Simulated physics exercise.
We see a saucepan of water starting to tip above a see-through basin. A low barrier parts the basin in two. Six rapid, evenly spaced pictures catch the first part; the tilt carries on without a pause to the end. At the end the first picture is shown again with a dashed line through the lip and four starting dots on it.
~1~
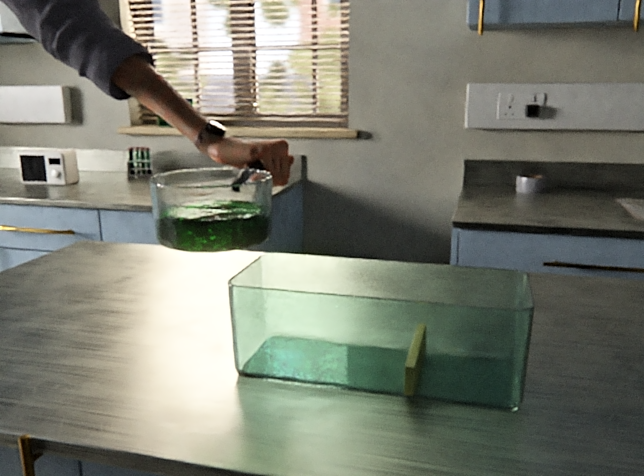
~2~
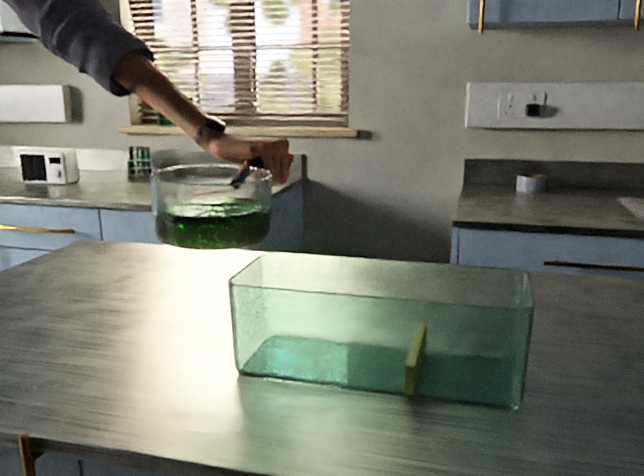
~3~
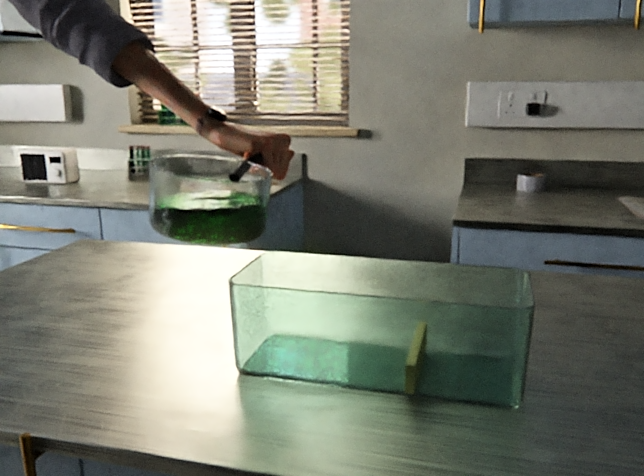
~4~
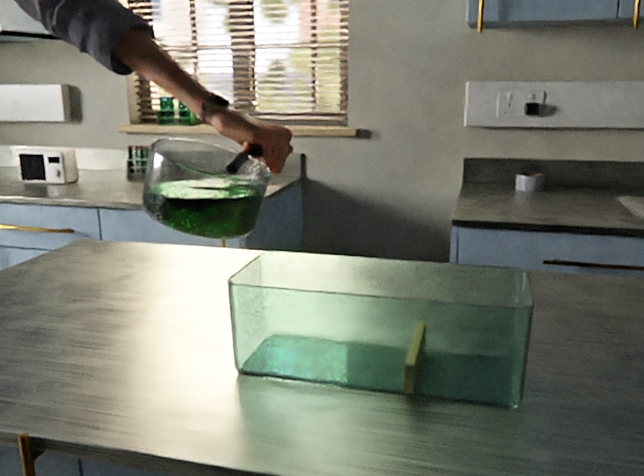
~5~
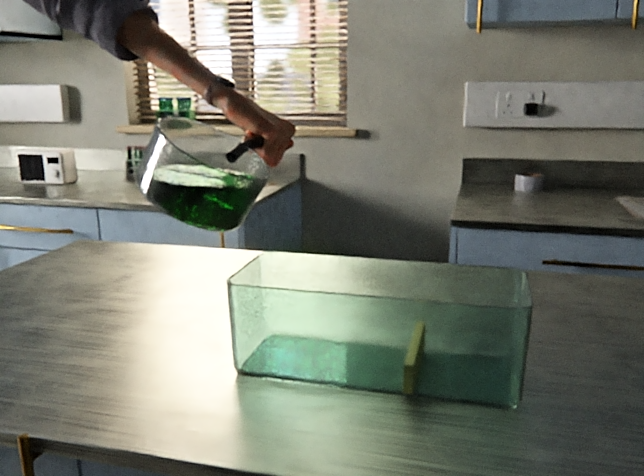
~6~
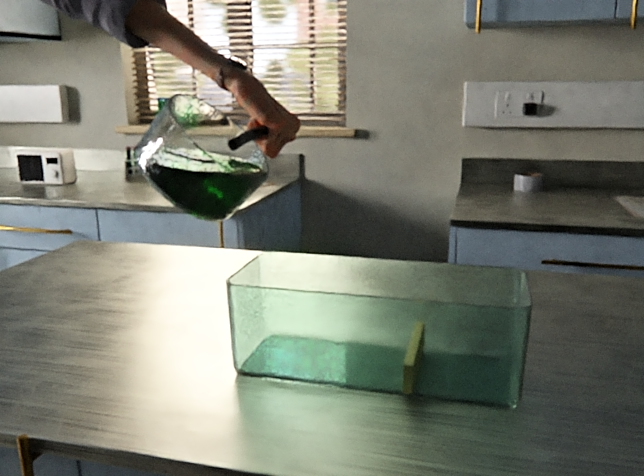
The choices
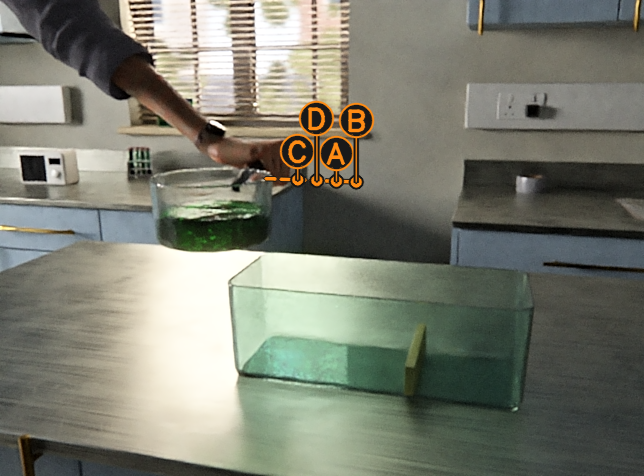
The clip shows a hand holding a clear saucepan of green liquid above and to the left of a see-through basin with a low yellowish barrier, first keeping it nearly level, then tilting it steadily further over.
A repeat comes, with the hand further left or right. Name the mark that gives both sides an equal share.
Place A does it best.
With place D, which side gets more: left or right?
The left one.
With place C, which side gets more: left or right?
The left one.
On the marked copy, A at (336, 181); B at (356, 182); C at (297, 179); D at (316, 180).
With A, about 44 % ends left of the wall and 55 % right of it.
With B, about 17 % ends left of the wall and 82 % right of it.
With C, about 91 % ends left of the wall and 7 % right of it.
With D, about 85 % ends left of the wall and 14 % right of it.
